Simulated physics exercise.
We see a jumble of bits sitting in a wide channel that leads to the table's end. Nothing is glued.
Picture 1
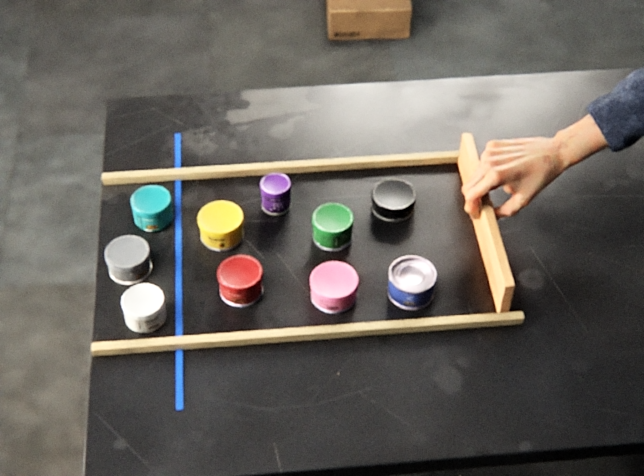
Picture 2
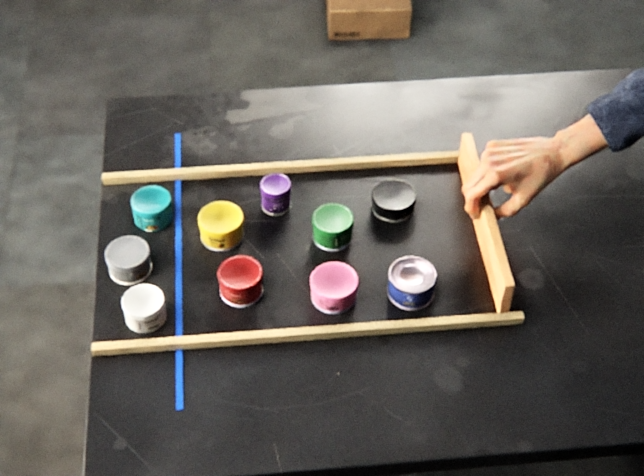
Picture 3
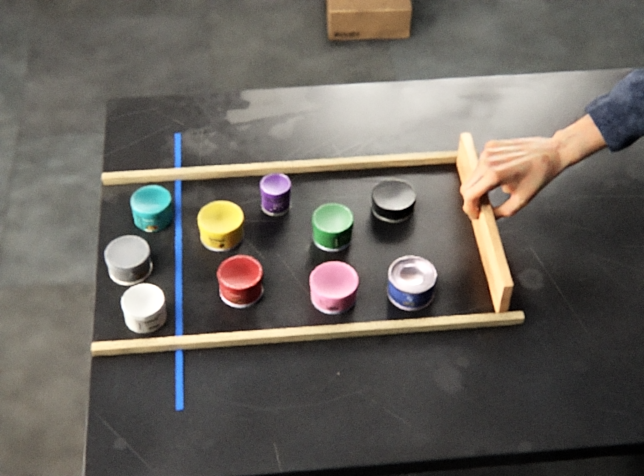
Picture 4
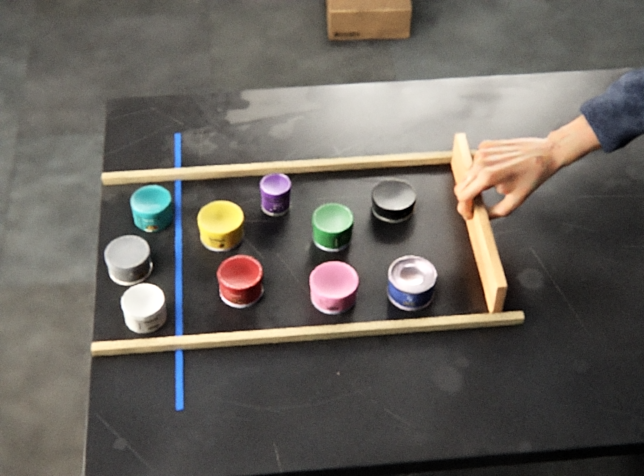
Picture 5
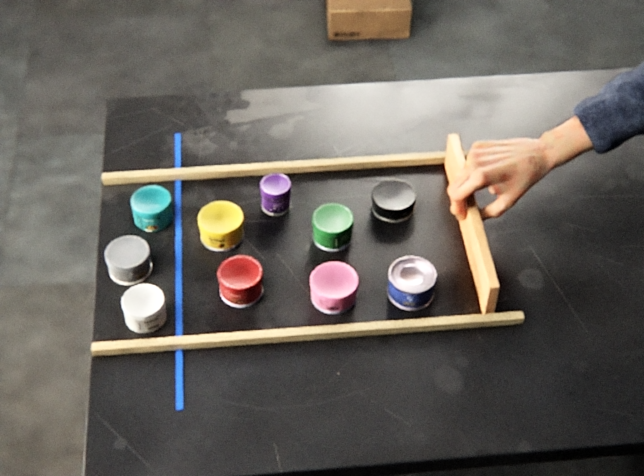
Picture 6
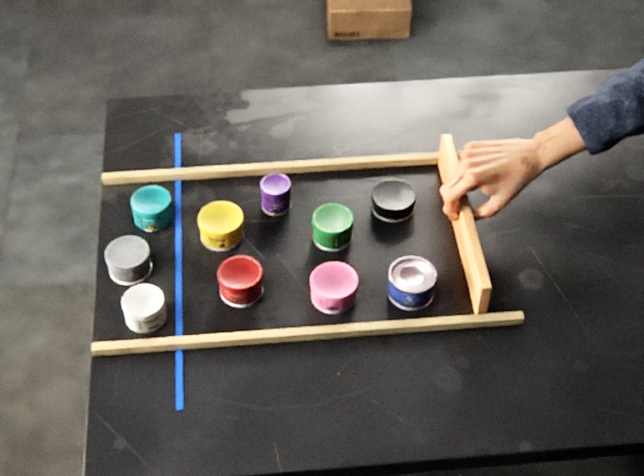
A hand sliding a wooden board slightly left between two wooden rails, the colourful tubs and tins staying still on a black table.
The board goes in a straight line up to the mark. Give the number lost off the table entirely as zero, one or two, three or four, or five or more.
Lost off the table: One or two.
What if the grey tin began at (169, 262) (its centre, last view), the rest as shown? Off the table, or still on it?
Result for the grey tin: It holds firm.
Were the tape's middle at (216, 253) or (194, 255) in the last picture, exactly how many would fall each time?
The floor gets 0 the first time and 1 the second.
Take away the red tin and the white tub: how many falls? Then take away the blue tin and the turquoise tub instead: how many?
0, then 0.
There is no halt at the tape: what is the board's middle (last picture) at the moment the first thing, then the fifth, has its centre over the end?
At (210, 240) for the first, at (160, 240) for the fifth.
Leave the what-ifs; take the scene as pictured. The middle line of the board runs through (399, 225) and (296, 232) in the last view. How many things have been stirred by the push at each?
Counts: 2 and 6.
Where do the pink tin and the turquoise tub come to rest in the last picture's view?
Final spots - pink tin (106, 314), turquoise tub (116, 201).
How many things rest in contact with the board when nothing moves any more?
4 touch it.
Early on, none off yet; grey tin at rest near (129, 260); white tub at rest near (145, 309); turquoise tub at rest near (152, 209).
Finally, the number that fall off is one or two; lost, white tub.
